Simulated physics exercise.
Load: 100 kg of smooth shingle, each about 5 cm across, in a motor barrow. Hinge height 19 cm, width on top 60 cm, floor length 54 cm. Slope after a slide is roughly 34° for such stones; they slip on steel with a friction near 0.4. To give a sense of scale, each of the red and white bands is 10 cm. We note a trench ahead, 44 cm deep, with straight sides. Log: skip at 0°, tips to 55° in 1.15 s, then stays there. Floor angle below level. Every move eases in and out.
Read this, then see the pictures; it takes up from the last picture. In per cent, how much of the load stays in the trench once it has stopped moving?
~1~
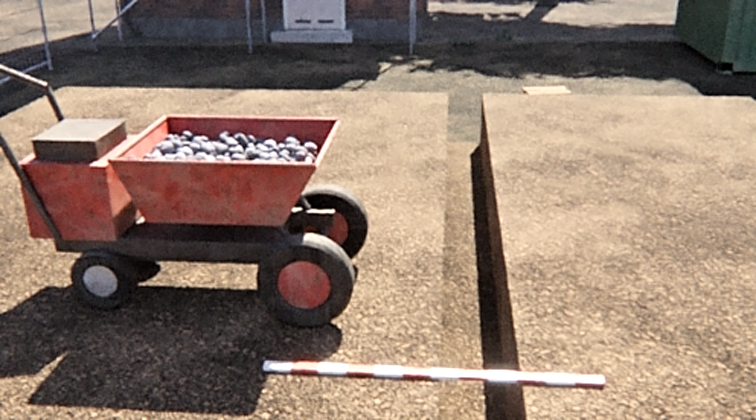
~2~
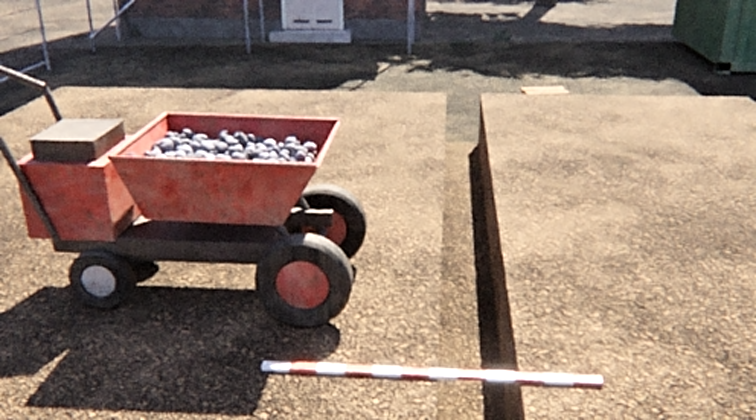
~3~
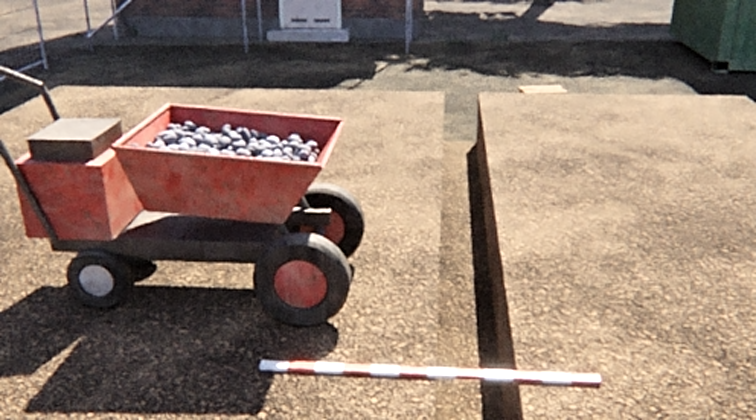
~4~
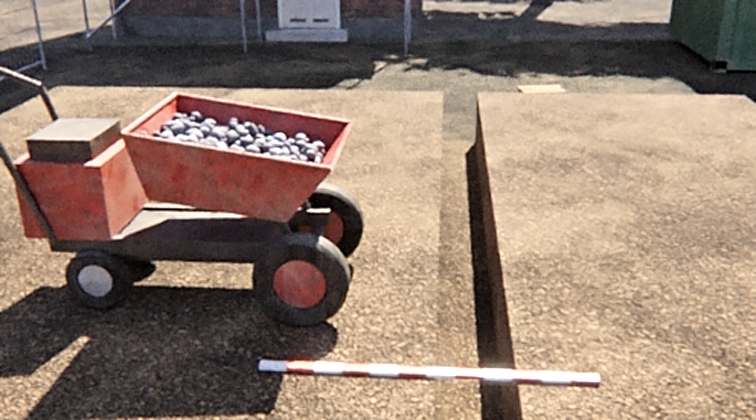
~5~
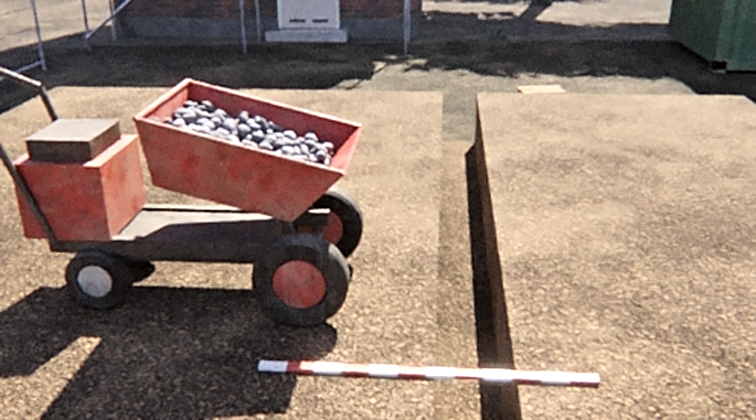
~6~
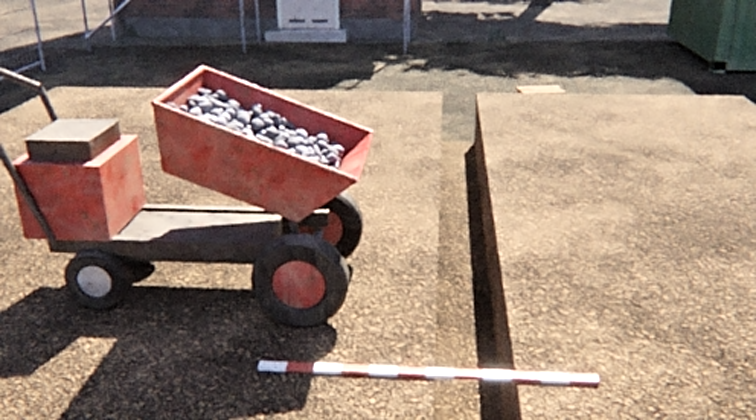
I would say about 46 per cent.
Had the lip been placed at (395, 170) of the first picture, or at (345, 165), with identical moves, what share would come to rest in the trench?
It'd be around 15 per cent and after that around 40 per cent.
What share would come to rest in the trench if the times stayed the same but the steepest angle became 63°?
Roughly 65 per cent would end in the trench.
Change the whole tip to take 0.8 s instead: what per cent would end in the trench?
Roughly 45% would finish there.
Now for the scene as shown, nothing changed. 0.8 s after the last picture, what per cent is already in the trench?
I'd put it near 10 per cent.
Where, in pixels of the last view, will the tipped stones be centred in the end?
Centre estimate: Around (474, 376).
Then, 0.4 s after the last picture the floor is at 46°, 100 % in the skip; the foremost stones are at (388, 191).
Then, 0.8 s after the last picture the floor is at 55°, 88 % in the skip, 4 % short of the trench, 8 % in the trench; the foremost stones are at (484, 300).
Then, 1.1 s after the last picture the floor is at 55°, 65 % in the skip, 4 % short of the trench, 29 % in the trench, 2 % past the trench; the foremost stones are at (550, 297).
Then, 3.1 s after the last picture the floor is at 55°, 52 % in the skip, 1 % short of the trench, 46 % in the trench, 2 % past the trench; the foremost stones are at (602, 299).
